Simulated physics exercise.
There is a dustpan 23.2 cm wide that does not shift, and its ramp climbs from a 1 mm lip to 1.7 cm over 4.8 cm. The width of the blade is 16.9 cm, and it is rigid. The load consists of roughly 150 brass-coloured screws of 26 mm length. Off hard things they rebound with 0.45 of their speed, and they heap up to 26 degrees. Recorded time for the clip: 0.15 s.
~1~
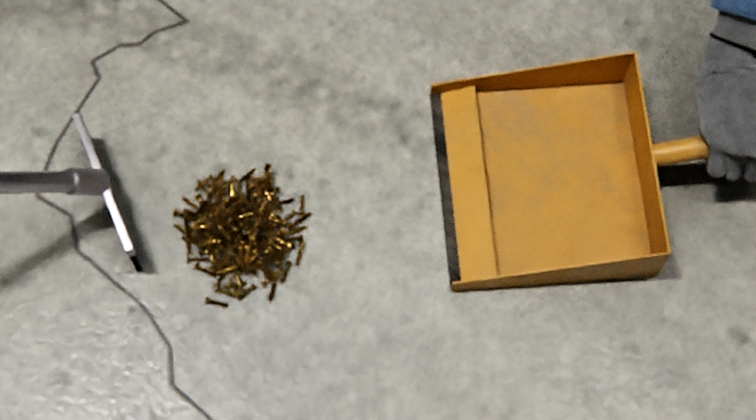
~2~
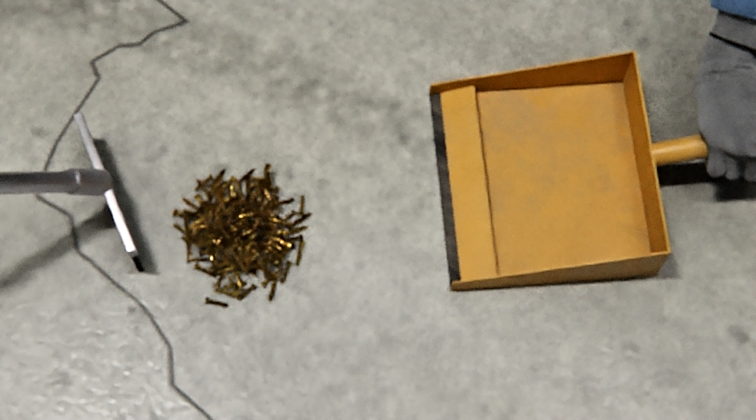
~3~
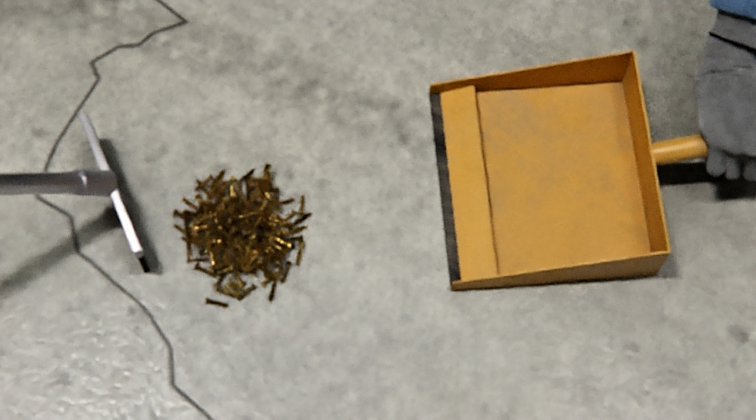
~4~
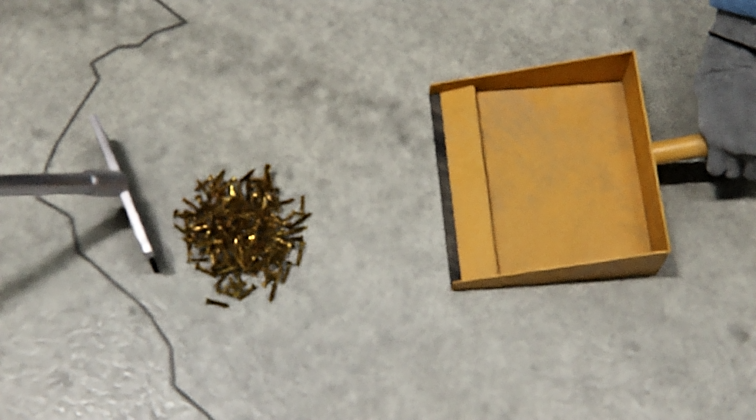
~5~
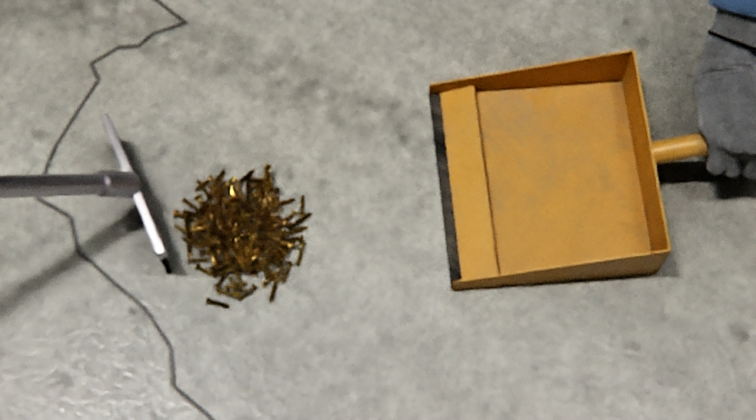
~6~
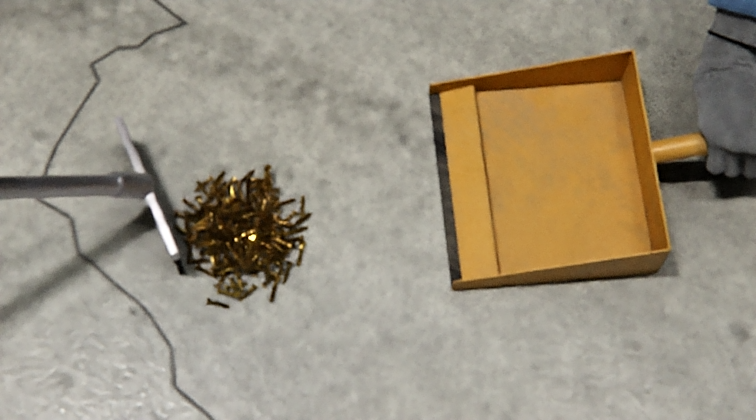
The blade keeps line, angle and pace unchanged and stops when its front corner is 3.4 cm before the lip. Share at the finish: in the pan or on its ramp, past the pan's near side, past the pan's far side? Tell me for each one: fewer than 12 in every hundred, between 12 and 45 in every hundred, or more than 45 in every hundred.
Result: Pan: A scattering. Near side: A scattering. Far side: A scattering.
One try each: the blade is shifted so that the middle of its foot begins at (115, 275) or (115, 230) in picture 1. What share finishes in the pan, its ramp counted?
The two tries give some 0 % and some 0 %.
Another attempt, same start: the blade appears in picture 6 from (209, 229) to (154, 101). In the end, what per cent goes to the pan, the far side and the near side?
Split: Pan = 15, far = 5, near = 0.
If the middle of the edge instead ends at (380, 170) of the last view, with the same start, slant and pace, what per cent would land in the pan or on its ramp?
I'd expect around 10 per cent.
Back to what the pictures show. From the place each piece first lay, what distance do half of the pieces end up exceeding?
Near 18 cm.
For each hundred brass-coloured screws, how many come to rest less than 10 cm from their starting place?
Around 10 percent.
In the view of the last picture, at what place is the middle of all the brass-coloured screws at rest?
Approximately (414, 212) in the last picture.
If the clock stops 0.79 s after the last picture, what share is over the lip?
Some 5 per cent by that point.
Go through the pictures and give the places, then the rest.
In the first picture, blade from (130, 251) to (79, 121), moved 0.0 cm, 0 of the pieces shifted so far; middle of the pieces at (247, 232); pan at (558, 181).
In the second picture, blade from (132, 251) to (81, 121), moved 0.2 cm, 0 of the pieces shifted so far; middle of the pieces at (247, 232).
In the third picture, blade from (138, 252) to (86, 122), moved 0.8 cm, 0 of the pieces shifted so far; middle of the pieces at (247, 232).
In the fourth picture, blade from (149, 253) to (96, 123), moved 1.8 cm, 0 of the pieces shifted so far; middle of the pieces at (248, 232).
In the fifth picture, blade from (162, 253) to (108, 124), moved 3.2 cm, 0 of the pieces shifted so far; middle of the pieces at (248, 232).
In the sixth picture, blade from (175, 254) to (121, 125), moved 4.5 cm, 0 of the pieces shifted so far; middle of the pieces at (248, 233); pan at (558, 180).
Then, 0.28 s after the last picture, middle of the blade 19 cm from the lip; 0 % over the lip, far side 0 %, near side 0 %.
Then, 0.48 s after the last picture, middle of the blade 11 cm from the lip; 0 % over the lip, far side 0 %, near side 5 %.
Then, 0.79 s after the last picture, middle of the blade 6 cm from the lip; 5 % over the lip, far side 0 %, near side 10 %.
In the end, pan 5 %, near side 10 %, far side 0 %, in front of the lip or behind the blade 90 %.
